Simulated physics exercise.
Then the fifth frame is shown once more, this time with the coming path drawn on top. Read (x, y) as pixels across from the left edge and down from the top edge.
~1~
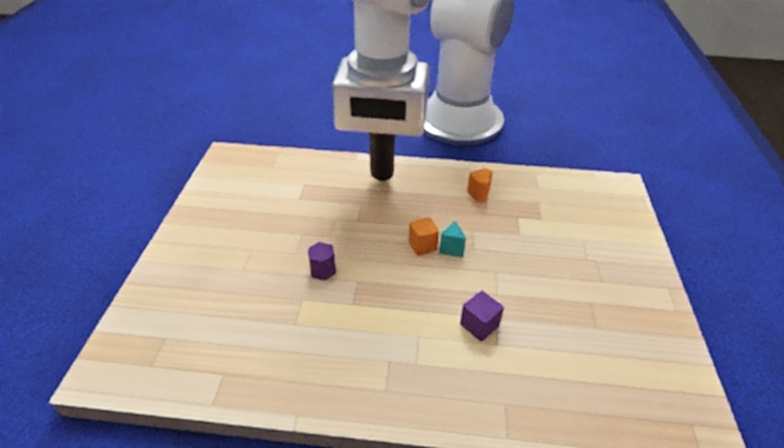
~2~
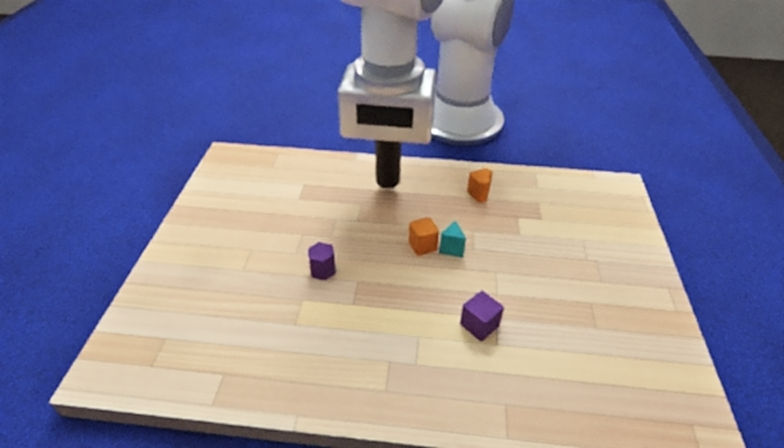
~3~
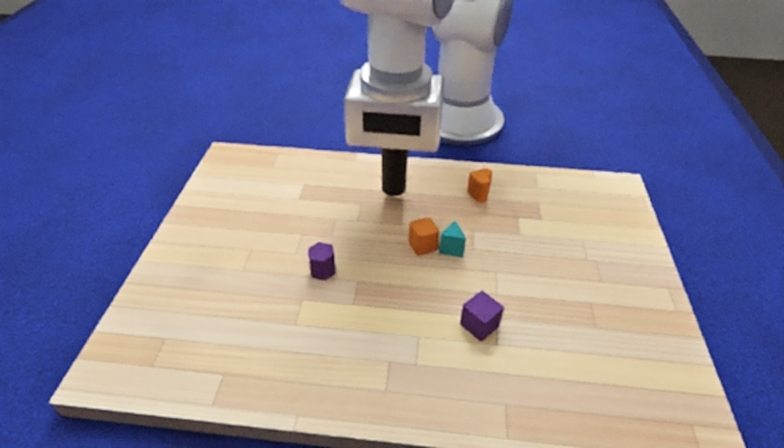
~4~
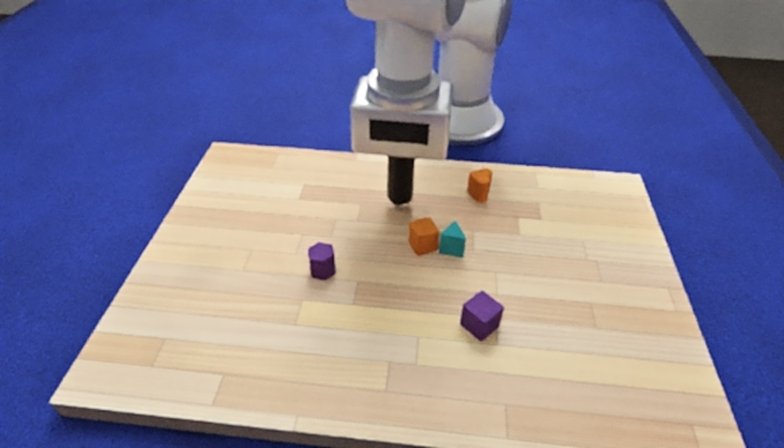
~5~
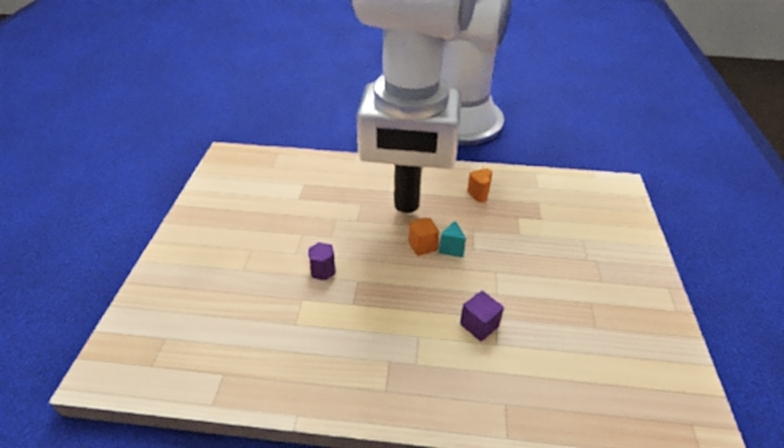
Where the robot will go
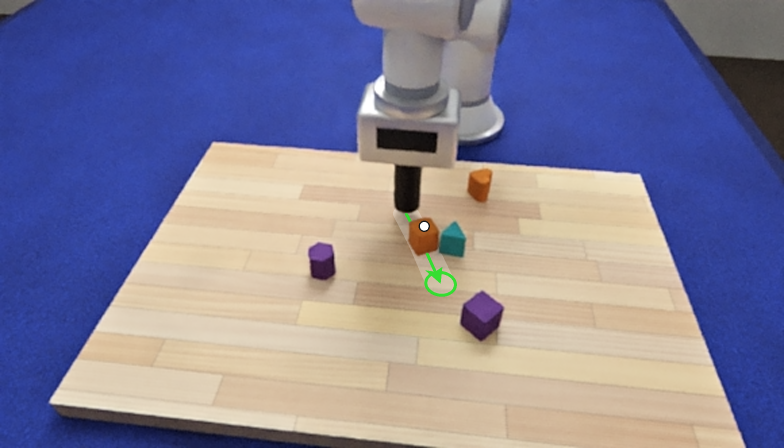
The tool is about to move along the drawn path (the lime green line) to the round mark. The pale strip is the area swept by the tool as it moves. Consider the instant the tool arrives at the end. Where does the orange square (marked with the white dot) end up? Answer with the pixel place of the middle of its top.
It ends at (452, 286).
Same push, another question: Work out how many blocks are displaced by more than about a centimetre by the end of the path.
It shifts a single block.
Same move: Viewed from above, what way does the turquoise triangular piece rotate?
From above, the turquoise triangular piece will be seen to turn anti-clockwise.
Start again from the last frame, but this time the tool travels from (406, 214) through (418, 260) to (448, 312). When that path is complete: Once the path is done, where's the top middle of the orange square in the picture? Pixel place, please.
I think it will end close to (459, 257).
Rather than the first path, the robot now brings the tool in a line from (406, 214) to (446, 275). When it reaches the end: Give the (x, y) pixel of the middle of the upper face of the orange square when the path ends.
The centre of its top face lies at (444, 277).
Drawn move, straight from (406, 214) to (441, 284); the dot is on the orange square.
The first path, step by step. One third of the way, tool at (418, 226); orange square at (427, 233).
Two thirds of the way, tool at (430, 250); orange square at (439, 258); turquoise triangular piece at (456, 232), turned 25° anticlockwise.
At the end, tool at (442, 275); orange square at (452, 286); turquoise triangular piece at (456, 232), turned 25° anticlockwise; purple square still.
